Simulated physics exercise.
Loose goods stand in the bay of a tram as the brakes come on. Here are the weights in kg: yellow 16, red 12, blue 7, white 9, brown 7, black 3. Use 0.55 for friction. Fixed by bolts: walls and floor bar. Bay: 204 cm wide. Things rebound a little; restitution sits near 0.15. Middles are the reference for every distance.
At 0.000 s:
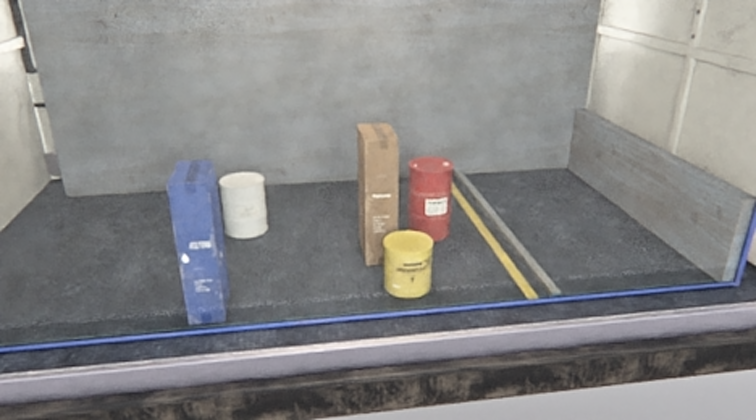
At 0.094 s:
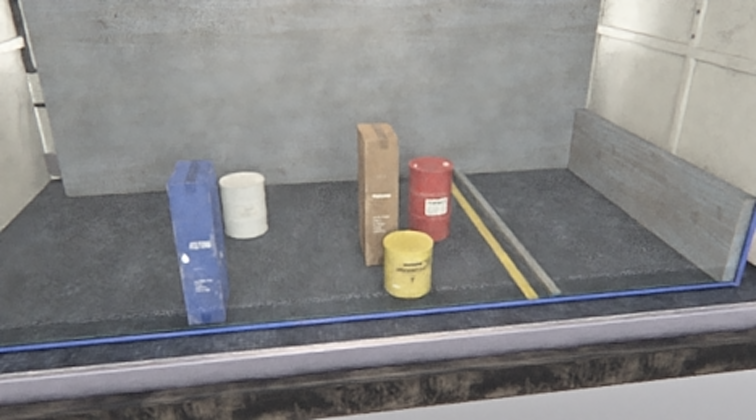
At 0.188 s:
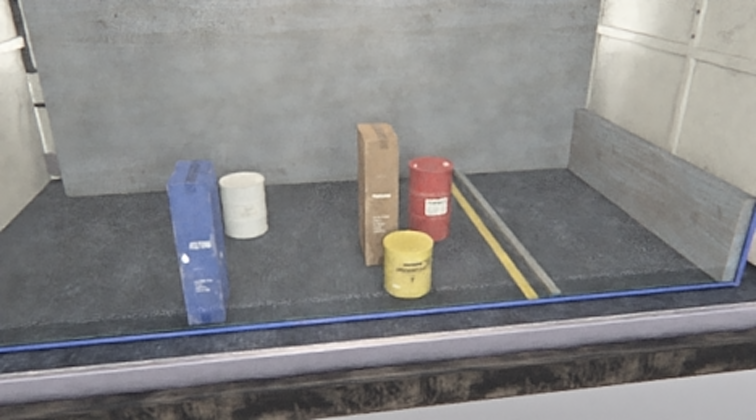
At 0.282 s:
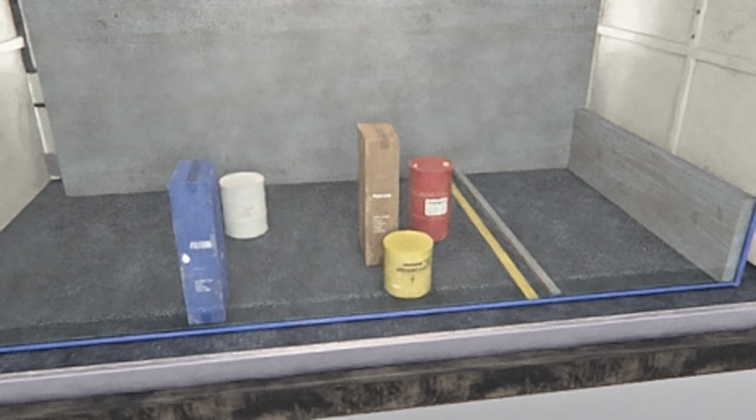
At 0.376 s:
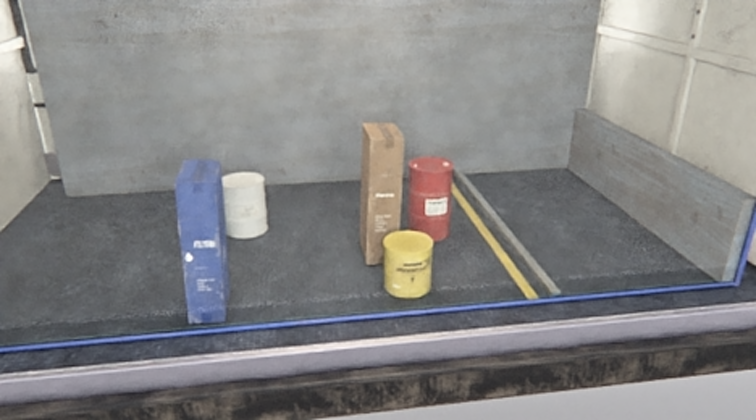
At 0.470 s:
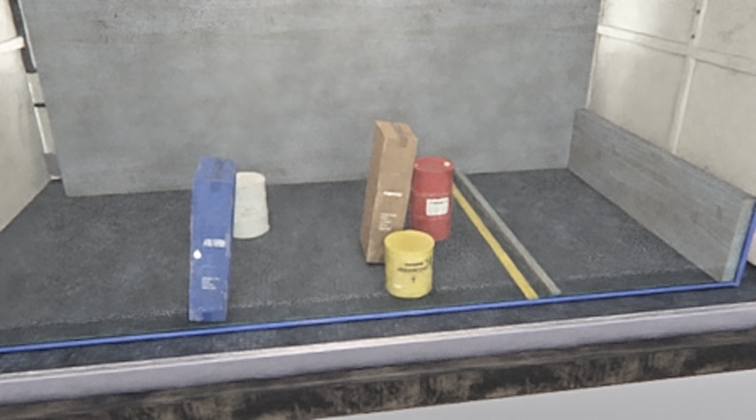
We see a blue box, a brown box and white, red and yellow containers standing still on a dark floor beside a grey wall; then both tall boxes lean slightly to the right, while the yellow container barely moves.
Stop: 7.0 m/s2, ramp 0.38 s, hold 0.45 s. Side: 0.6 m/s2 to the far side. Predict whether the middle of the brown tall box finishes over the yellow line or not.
Over it.
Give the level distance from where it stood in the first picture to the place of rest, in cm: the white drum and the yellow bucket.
Estimates - white drum 35, yellow bucket 45.
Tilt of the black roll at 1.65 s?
Tilt: Approx. 100°.
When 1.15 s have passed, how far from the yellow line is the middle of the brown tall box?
Position: Approx. 15 cm past.
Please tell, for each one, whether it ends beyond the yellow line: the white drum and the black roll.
White drum: Falls short. Black roll: Goes over.
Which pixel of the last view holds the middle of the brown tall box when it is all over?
In the last picture it ends at roughly (531, 221).
After 0.75 s the brown tall box is 43 cm short of the yellow line, tilted 50°, near (435, 196) in the last picture's view.
After 1.15 s the brown tall box is 16 cm past the yellow line, tilted 95°, near (526, 215) in the last picture's view.
After 1.65 s the brown tall box is 26 cm past the yellow line, tilted 95°, near (531, 221) in the last picture's view; the red drum 22 cm past the yellow line, tilted 100°.
After 3.2 s, yellow bucket stops short of the yellow line; blue tall box stops short of the yellow line; white drum stops short of the yellow line; brown tall box crosses the yellow line; black roll crosses the yellow line.
